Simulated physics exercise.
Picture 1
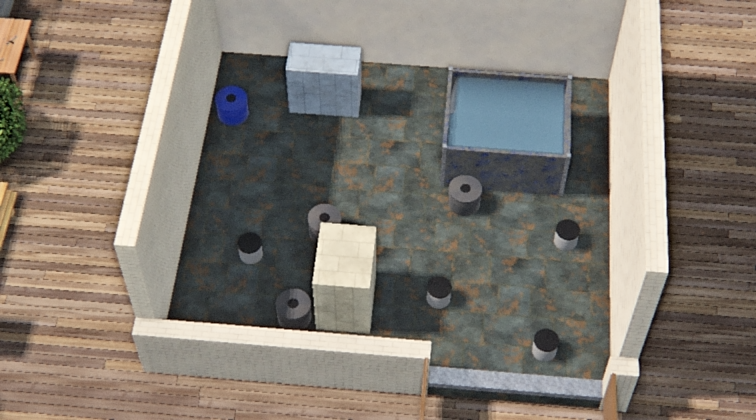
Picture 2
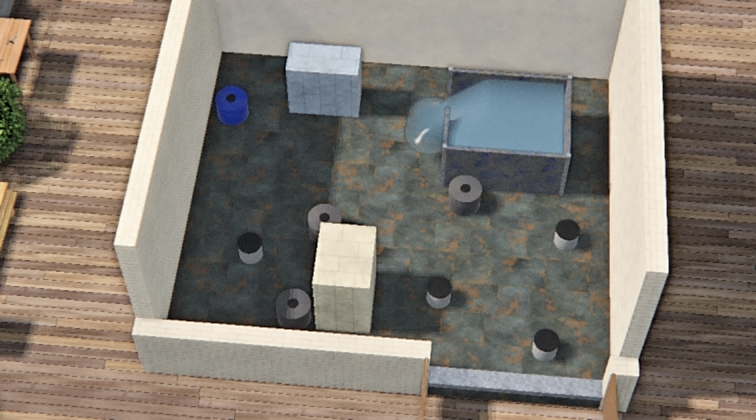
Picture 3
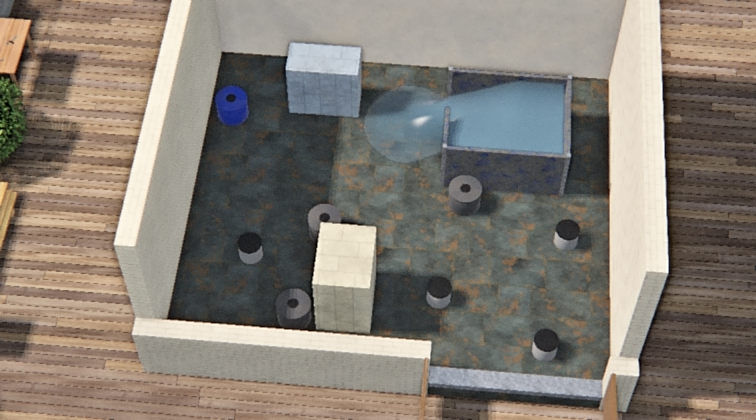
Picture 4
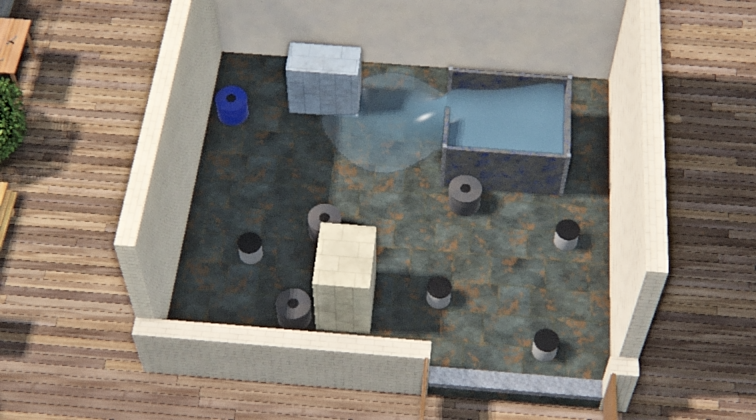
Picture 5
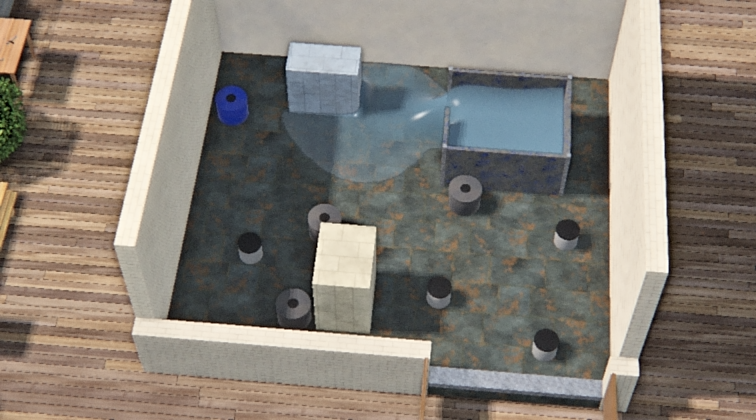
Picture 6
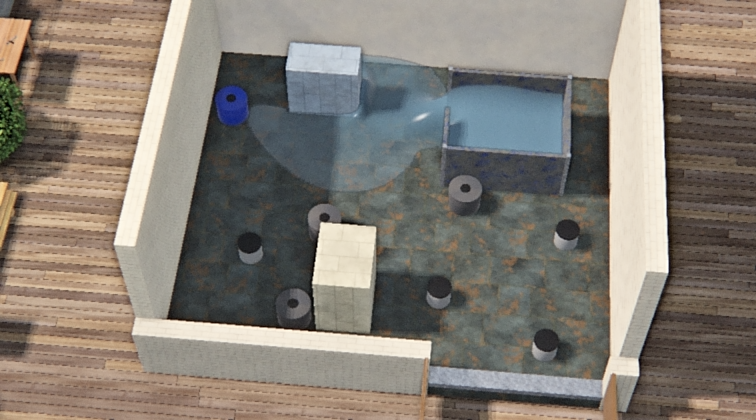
Water pours from the left side of a tank and spreads across the court floor.
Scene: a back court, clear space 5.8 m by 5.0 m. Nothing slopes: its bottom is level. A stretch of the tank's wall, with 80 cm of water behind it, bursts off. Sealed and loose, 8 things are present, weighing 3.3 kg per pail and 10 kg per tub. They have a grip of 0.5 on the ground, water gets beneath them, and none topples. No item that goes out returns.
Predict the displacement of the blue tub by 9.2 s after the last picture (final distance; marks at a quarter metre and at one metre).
Blue tub winds up a long way off.
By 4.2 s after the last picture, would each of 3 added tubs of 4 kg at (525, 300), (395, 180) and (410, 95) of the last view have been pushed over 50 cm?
Order as asked - not as far, not as far, farther.
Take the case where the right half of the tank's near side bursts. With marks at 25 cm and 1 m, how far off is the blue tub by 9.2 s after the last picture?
What happens next is that the blue tub does not really budge.
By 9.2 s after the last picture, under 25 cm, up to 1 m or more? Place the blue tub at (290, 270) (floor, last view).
Well, it is shoved a long way.
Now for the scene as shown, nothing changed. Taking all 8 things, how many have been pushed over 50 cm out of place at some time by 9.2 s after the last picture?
That comes to 6.
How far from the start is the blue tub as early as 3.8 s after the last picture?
Roughly 120 centimetres by that point.
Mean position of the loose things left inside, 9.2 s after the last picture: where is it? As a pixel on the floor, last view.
Around (429, 277).
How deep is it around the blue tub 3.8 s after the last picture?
Depth: About 11 cm.
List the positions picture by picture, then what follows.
The blue tub at (231, 98), on the bottom; 2.0 m2 under water; 0 of 8 have shifted, in the first frame.
The blue tub at (231, 98) rests on the ground; 2.5 m2 under water; 0 of 8 have shifted, in the second frame.
The blue tub at (231, 98) rests on the ground; 3.3 m2 under water; 0 of 8 have shifted, in the third frame.
The blue tub at (231, 98), on the bottom; 4.2 m2 under water; 0 of 8 have shifted, in the fourth frame.
The blue tub at (231, 98) rests on the ground; 5.3 m2 under water; 0 of 8 have shifted, in the fifth frame.
The blue tub at (231, 98) rests on the ground; water covers 6.3 m2; 0 of 8 have shifted, in the sixth frame.
Then, 1.2 s after the last picture the blue tub is near (228, 98), 0.1 m from its start, afloat; 0 of 8 are out; 1 afloat.
Then, 3.8 s after the last picture the blue tub is near (230, 164), 1.2 m from its start, afloat; 0 of 8 are out; 3 afloat.
Then, 6.2 s after the last picture the blue tub is near (201, 273), 3.0 m from its start, afloat; 0 of 8 are out; 3 afloat.
Then, 9.2 s after the last picture the blue tub is near (257, 275), 3.0 m from its start, afloat; 0 of 8 are out; 2 afloat.
